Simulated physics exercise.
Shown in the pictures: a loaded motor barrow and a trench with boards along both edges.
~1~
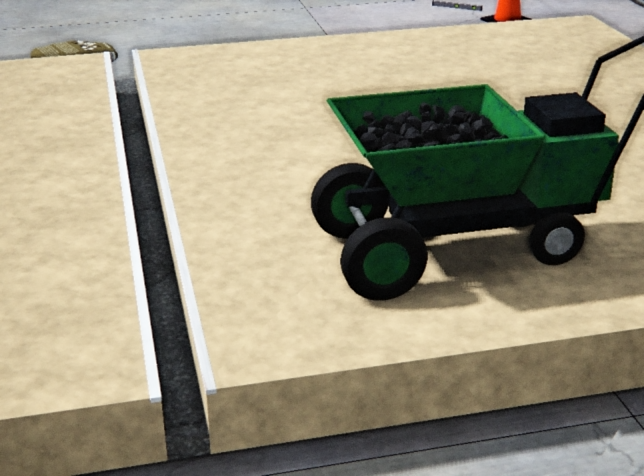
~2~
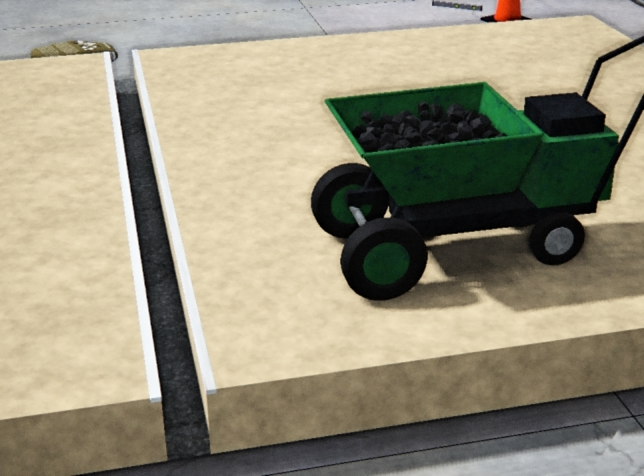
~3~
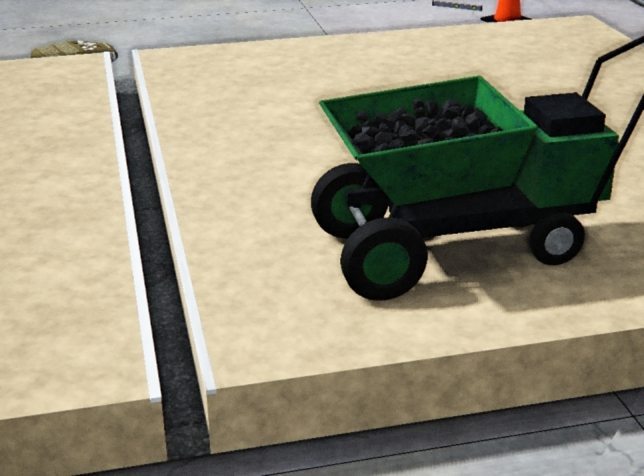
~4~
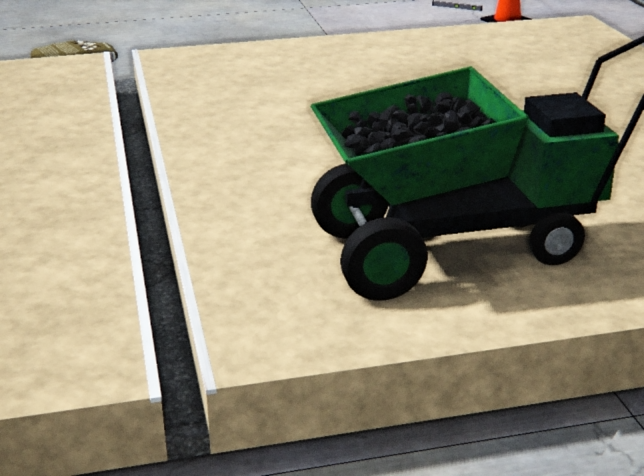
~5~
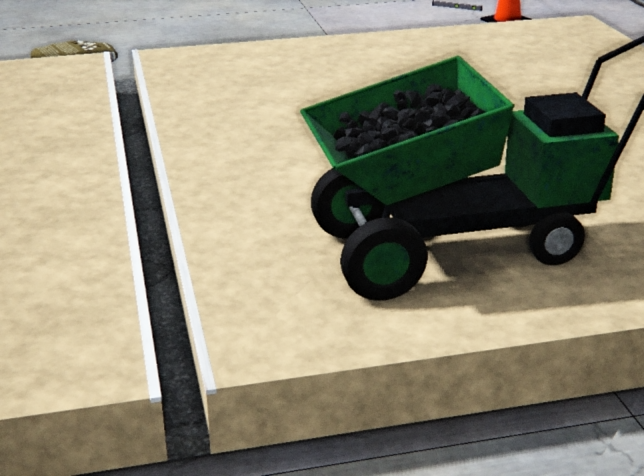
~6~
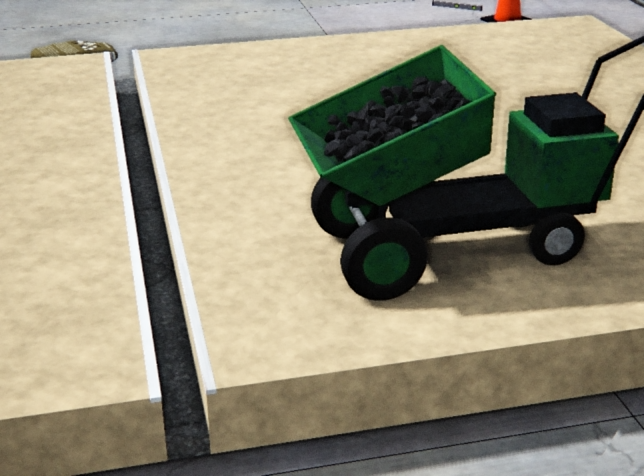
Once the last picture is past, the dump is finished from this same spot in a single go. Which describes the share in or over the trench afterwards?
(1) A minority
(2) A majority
A minority.
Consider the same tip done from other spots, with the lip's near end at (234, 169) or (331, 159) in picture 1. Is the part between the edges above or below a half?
A minority, then the bulk.
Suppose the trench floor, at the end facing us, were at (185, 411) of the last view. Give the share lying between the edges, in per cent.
30 %.
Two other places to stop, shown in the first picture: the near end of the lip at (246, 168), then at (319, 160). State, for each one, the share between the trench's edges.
Close to 20 in a hundred, and close to 60 in a hundred.
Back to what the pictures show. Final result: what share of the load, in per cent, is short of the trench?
That share comes out near 60 in a hundred.
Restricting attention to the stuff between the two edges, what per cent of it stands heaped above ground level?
Estimate: Close to 0 in a hundred.
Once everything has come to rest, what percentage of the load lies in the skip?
5 per cent, roughly.
Shortly afterwards, skip tipped steeply; the whole lot in the skip.
Next, skip tipped right over; the bulk in the skip; a little short of the trench; only a few in or heaped over the trench; a little falling.
Some moments later, skip tipped right over; near a quarter in the skip; near half short of the trench; near a quarter in or heaped over the trench; only a few beyond it.
In the end, skip tipped right over; a little in the skip; near two thirds short of the trench; near a third in or heaped over the trench; only a few beyond it.
